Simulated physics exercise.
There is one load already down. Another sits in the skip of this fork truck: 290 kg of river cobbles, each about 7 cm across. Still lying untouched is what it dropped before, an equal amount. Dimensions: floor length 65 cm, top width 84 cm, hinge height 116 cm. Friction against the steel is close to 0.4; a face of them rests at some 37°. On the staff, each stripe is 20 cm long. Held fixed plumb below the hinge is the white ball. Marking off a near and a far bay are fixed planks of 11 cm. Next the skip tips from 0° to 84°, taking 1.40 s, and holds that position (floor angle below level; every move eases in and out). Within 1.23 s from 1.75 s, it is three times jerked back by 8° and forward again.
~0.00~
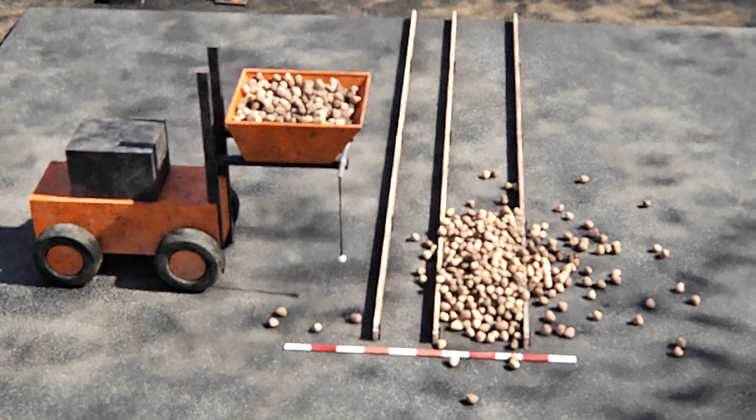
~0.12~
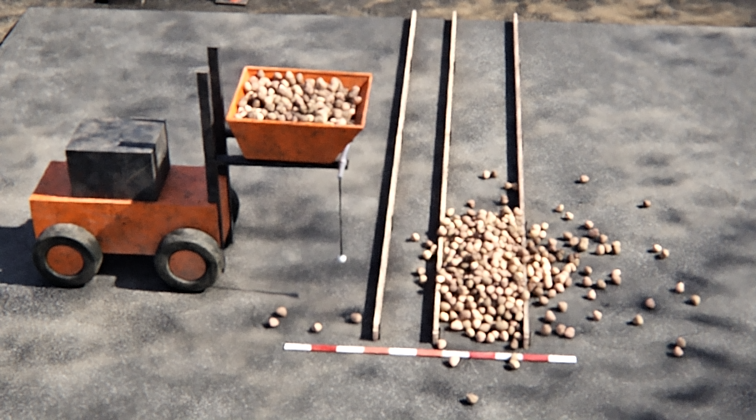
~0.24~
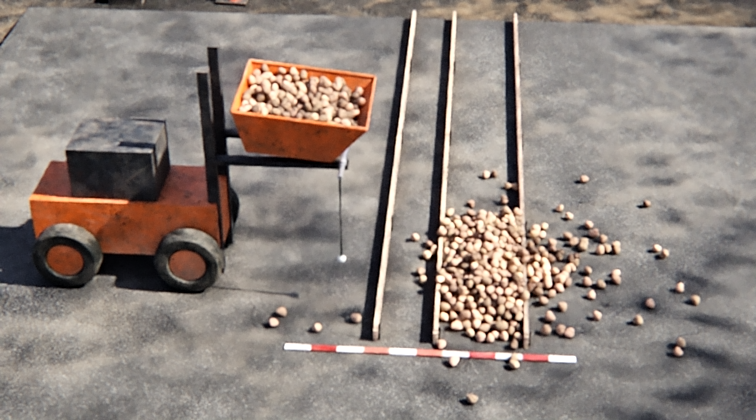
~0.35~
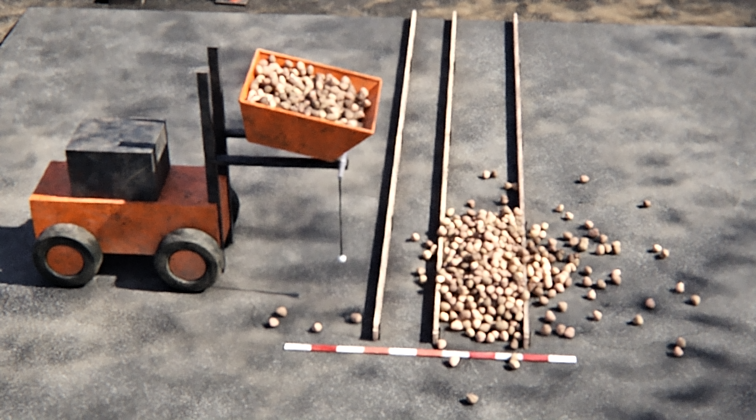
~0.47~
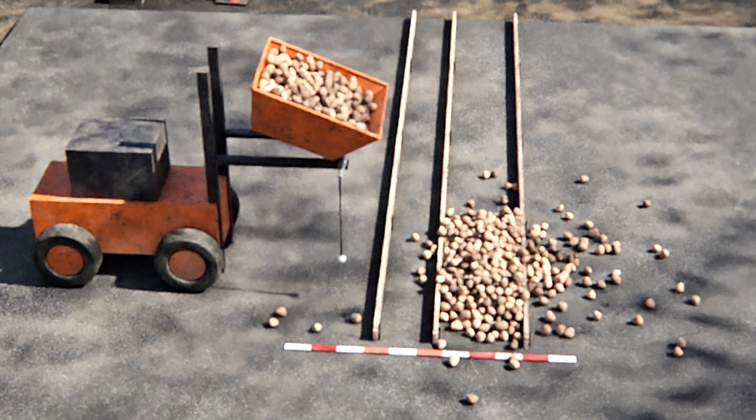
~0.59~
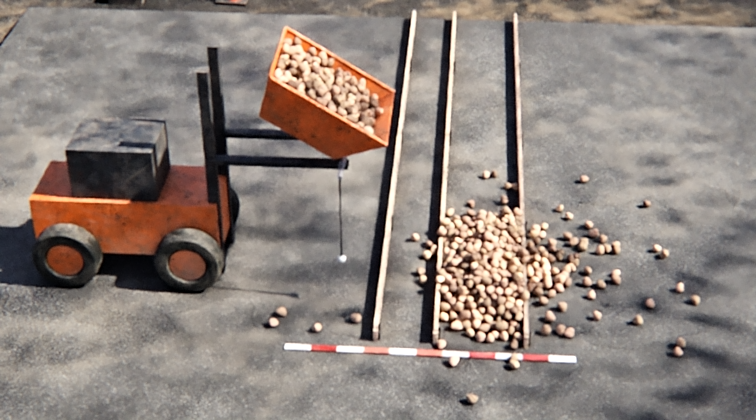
The orange skip on the fork truck tilted slowly, then more steeply, toward the boards on the right, its brown stones shifting inside, while the truck and the scattered pile on the ground stayed still.
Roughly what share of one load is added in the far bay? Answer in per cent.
I would say 54 per cent.
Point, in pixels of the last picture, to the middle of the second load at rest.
I'd point to about (464, 258).
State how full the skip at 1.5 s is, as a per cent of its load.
Roughly 40 per cent remains inside.
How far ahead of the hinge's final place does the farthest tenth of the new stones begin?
It's roughly 150 cm ahead of it.
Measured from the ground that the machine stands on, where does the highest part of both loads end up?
It reaches near 36 cm up from the ground.
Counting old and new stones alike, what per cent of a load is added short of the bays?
Roughly 0 per cent of a load.
After 1.0 s the floor is at 71°; in per cent of one load, 99 in the skip, 1 short of the bays, 2 in the near bay, 85 in the far bay, 14 past the last board; the foremost stones are at (668, 284).
After 1.5 s the floor is at 84°; in per cent of one load, 41 in the skip, 1 short of the bays, 21 in the near bay, 123 in the far bay, 14 past the last board; the foremost stones are at (668, 284).
After 3.4 s the floor is at 84°; in per cent of one load, 0 in the skip, 1 short of the bays, 33 in the near bay, 139 in the far bay, 27 past the last board; the foremost stones are at (671, 269).
After 5.8 s the floor is at 84°; in per cent of one load, 0 in the skip, 1 short of the bays, 33 in the near bay, 139 in the far bay, 27 past the last board; the foremost stones are at (671, 269). Net gain in the far bay, 54.
